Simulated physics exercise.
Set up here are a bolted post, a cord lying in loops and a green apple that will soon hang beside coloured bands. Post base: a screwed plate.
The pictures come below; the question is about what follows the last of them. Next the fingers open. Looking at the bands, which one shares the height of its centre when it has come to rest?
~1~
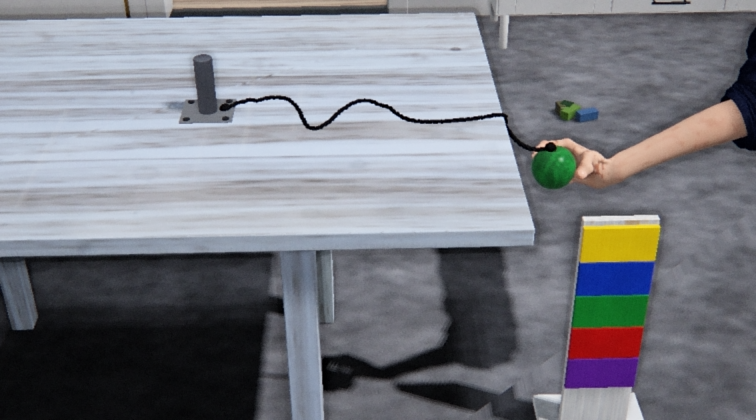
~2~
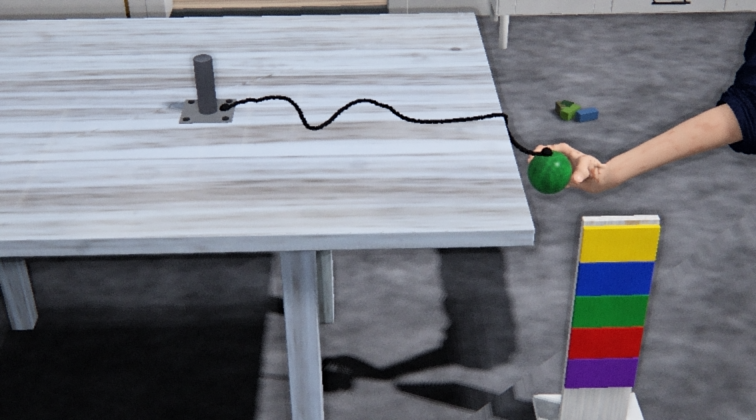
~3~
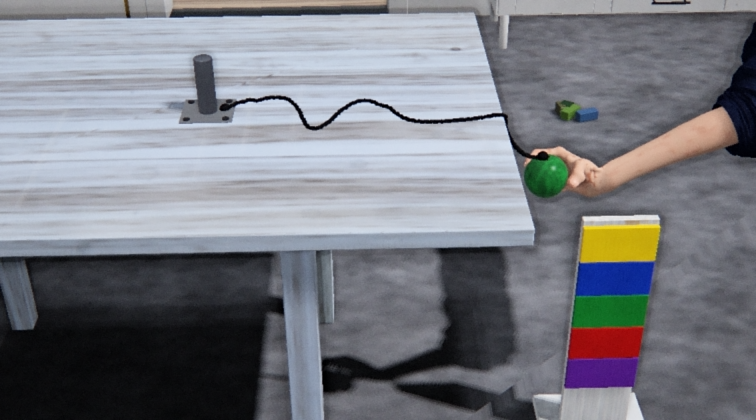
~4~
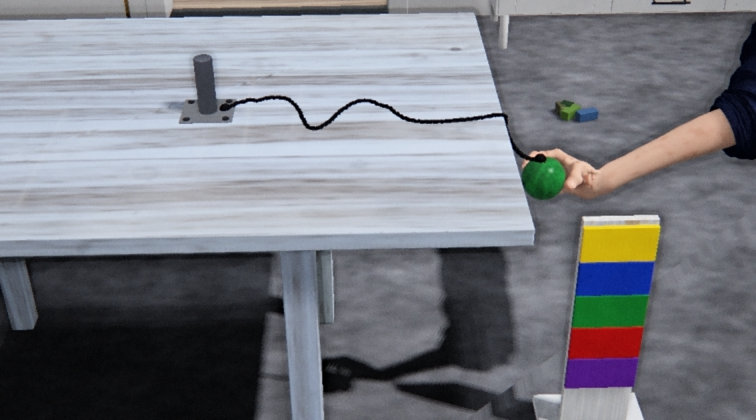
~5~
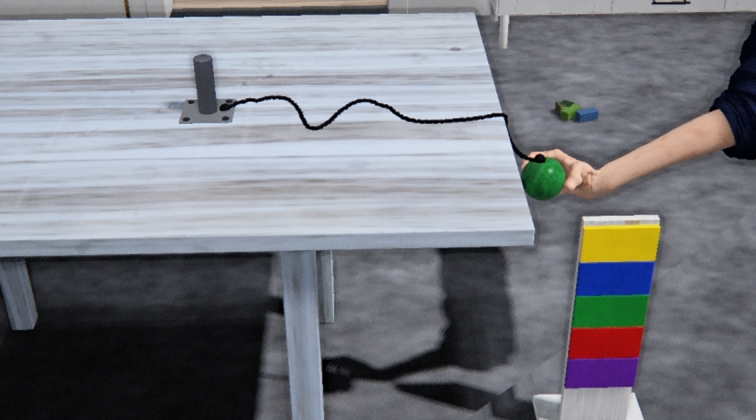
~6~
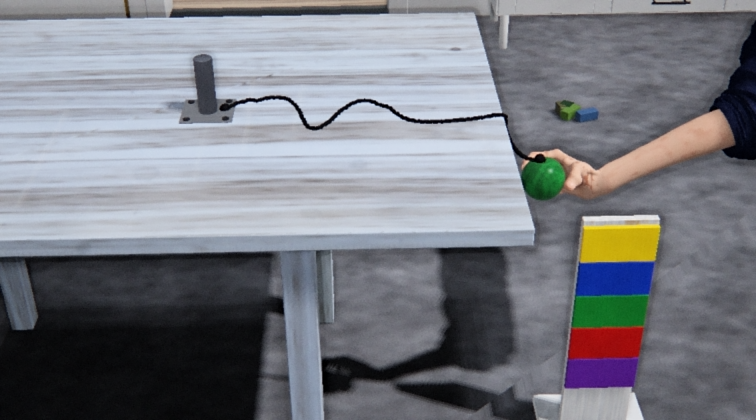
The blue one shares that height.
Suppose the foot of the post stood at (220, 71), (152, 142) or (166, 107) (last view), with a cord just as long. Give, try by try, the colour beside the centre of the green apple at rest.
In turn, blue, then yellow, then yellow.
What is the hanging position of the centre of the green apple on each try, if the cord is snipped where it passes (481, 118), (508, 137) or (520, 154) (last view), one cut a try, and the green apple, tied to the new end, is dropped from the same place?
About (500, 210), then (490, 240), then (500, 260).
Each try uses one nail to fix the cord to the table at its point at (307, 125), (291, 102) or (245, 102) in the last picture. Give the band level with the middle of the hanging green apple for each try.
Yellow; blue; blue.
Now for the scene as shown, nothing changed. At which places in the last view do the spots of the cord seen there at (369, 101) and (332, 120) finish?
Final positions are (456, 114) and (397, 113), in that order.
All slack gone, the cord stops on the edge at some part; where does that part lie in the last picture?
(403, 118), give or take.
A little later, apple near (480, 267); level with blue.
Next, apple near (512, 283); level with blue.
When it is over, apple near (500, 285); level with blue. Its middle rests at the blue band.
